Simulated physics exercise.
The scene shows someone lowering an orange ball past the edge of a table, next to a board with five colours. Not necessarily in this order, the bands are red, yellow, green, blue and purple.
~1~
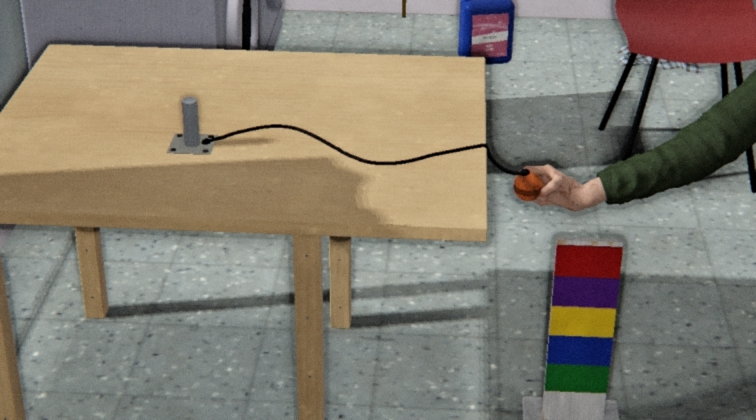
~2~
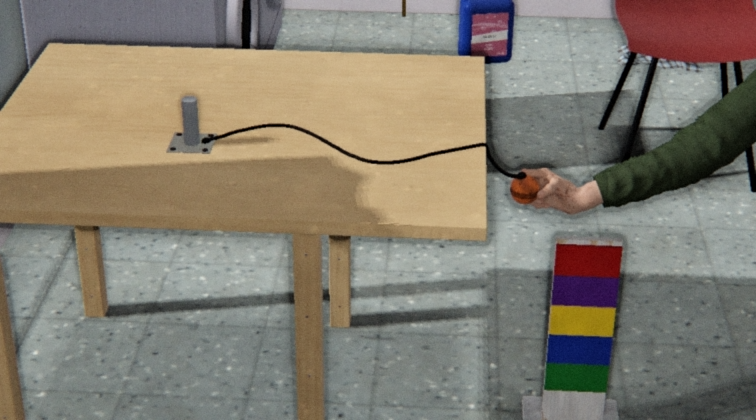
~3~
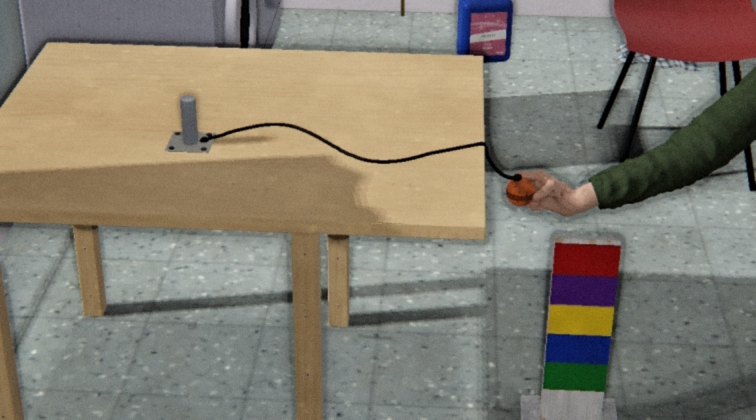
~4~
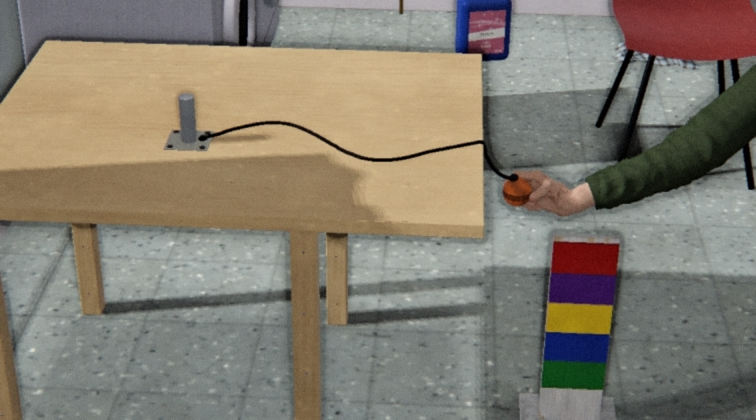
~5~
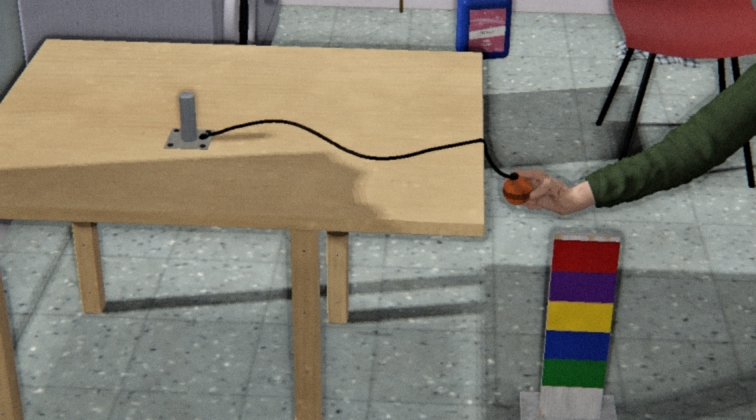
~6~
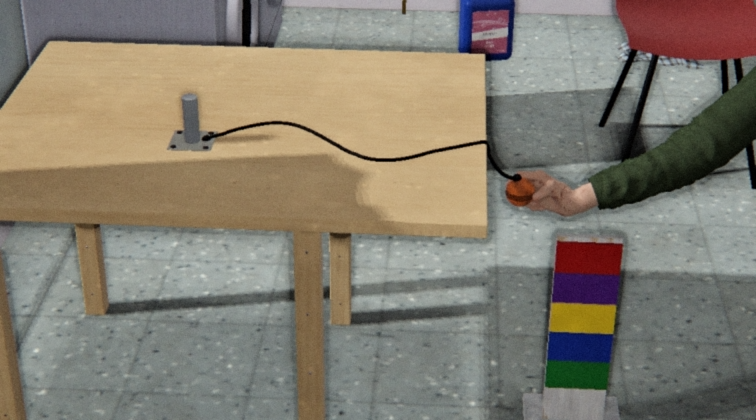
At the start, a hand in a green sleeve holds an orange ball just off the right edge of a wooden table, with a black lead running to a small metal post. The ball and hand shift very slightly left, then ease slightly back right, while the lead keeps nearly the same curve.
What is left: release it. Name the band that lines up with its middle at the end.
It lines up with red.
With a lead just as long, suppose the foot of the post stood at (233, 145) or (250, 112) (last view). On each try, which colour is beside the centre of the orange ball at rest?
For the first spot, purple; for the second, purple.
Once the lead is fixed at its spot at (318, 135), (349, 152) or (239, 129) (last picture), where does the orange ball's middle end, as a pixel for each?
Respectively (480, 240), (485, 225) and (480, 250).
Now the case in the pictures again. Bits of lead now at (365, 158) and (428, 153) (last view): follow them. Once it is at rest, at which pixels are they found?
First: (409, 143). Second: (476, 145).
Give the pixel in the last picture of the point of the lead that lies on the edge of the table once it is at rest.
That spot is near (439, 150).
Soon after, ball near (479, 253); level with red.
Then, ball near (488, 257); level with red.
At rest, ball near (481, 257); level with red. The red one.
